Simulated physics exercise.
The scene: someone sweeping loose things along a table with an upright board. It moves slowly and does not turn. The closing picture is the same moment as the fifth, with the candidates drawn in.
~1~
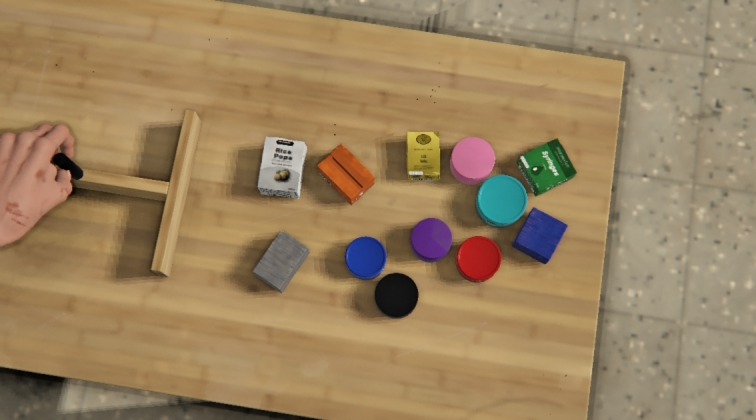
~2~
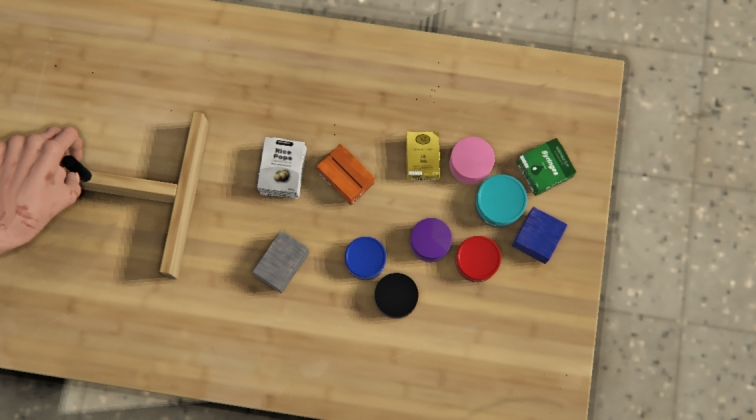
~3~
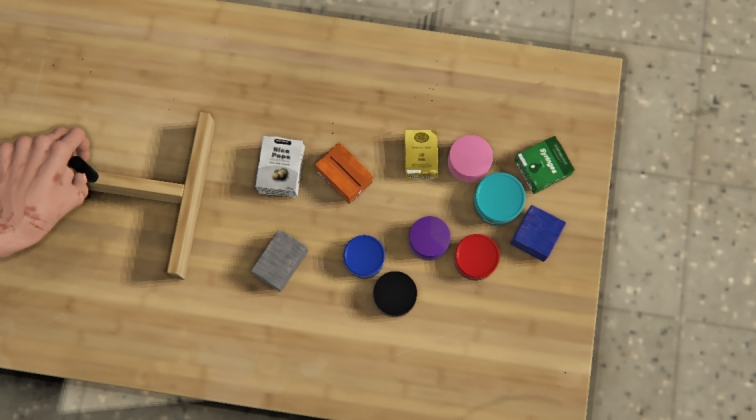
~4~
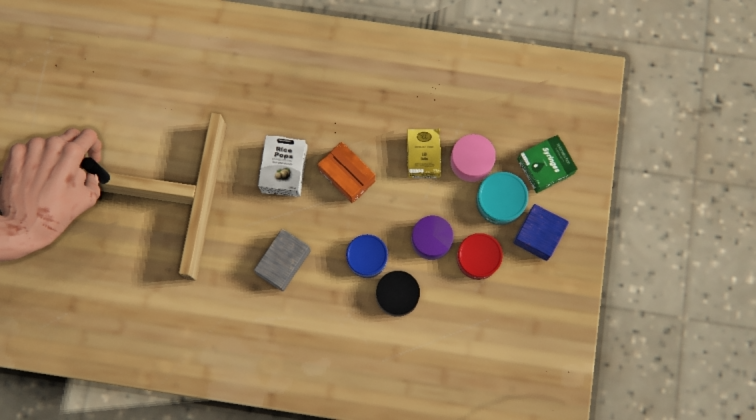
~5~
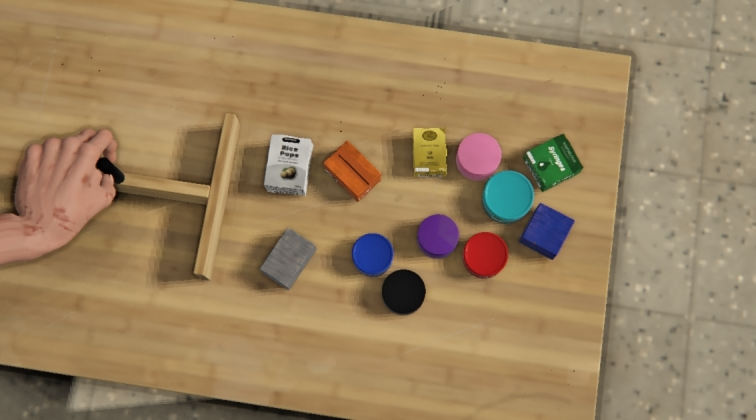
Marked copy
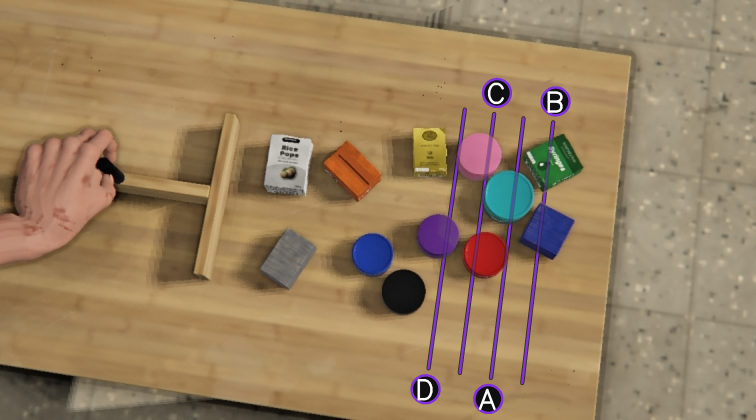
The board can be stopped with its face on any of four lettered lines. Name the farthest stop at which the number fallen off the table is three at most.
B.
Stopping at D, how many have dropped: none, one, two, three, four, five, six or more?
In all, none.
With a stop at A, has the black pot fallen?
No.
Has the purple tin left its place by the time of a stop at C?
Yes.
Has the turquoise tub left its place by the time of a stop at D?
Yes.
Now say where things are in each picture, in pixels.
Turquoise tub (500, 202); grey block (281, 261); white packet (283, 168), in the first frame.
Board (181, 191); purple tin (431, 240), in the second frame.
Board (188, 191); pink pot (470, 159), in the third frame.
Board (200, 192); blue tub (367, 257), in the fourth frame.
Board (215, 192); yellow box (429, 152); black pot (403, 292); red tub (485, 255), in the fifth frame.
On the copy, A at (508, 244); B at (538, 249); C at (477, 240); D at (447, 235).
On B. First, board (330, 209); grey block (345, 266); blue tub (384, 256).
Then, board (446, 227); blue block (570, 243); green box (567, 157).
Finally, board (539, 241); red tub over the edge; blue block over the edge; three fallen.
By contrast, A is within the limit but short; C is within the limit but short; D is within the limit but short.
